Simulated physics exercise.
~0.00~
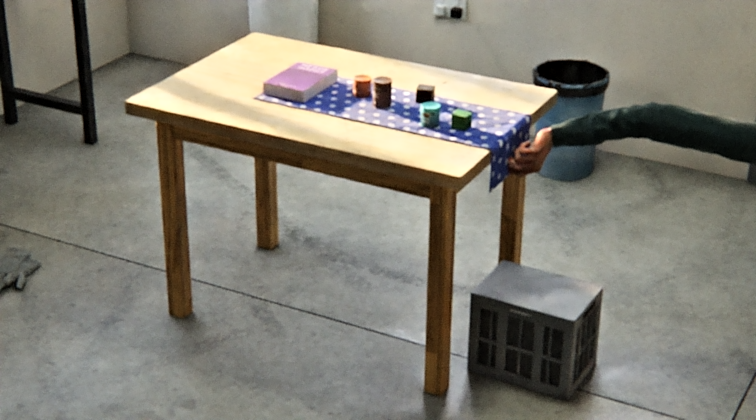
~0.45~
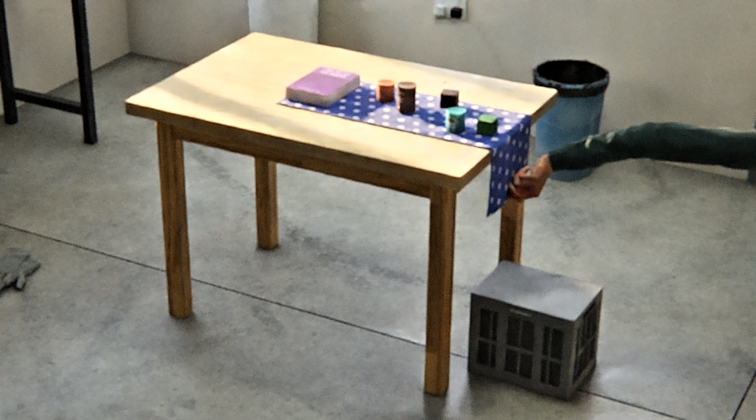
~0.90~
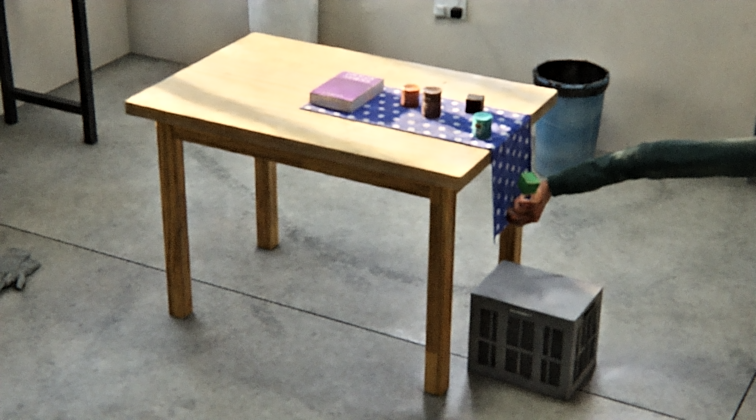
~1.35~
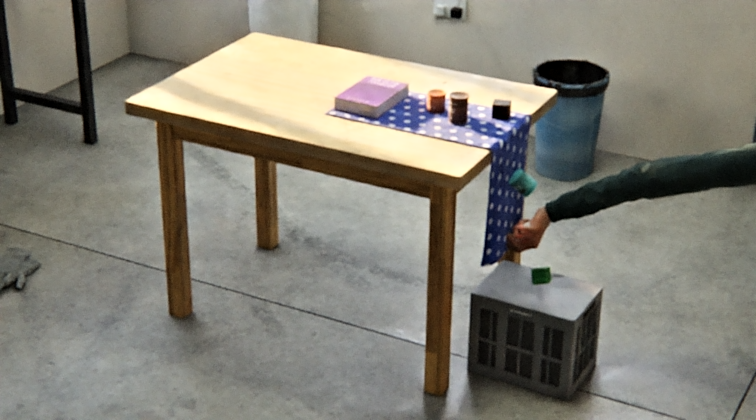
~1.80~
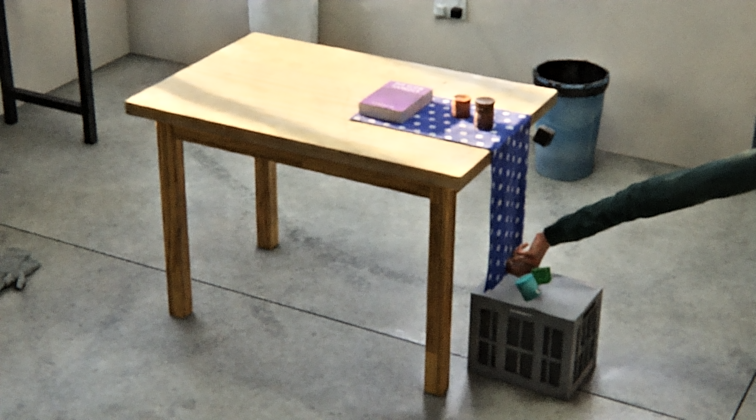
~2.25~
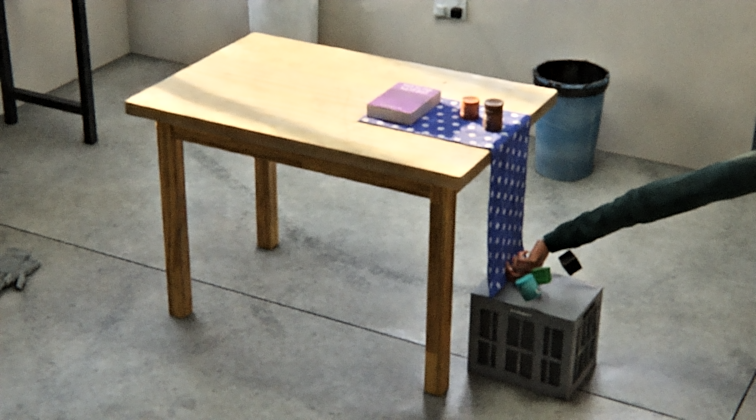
In a bare room with a concrete floor, a hand slowly pulled a blue spotted cloth down off a wooden table, and the green cube, turquoise pot and black cube dropped in turn onto the grey crate, while the rest stayed on top.
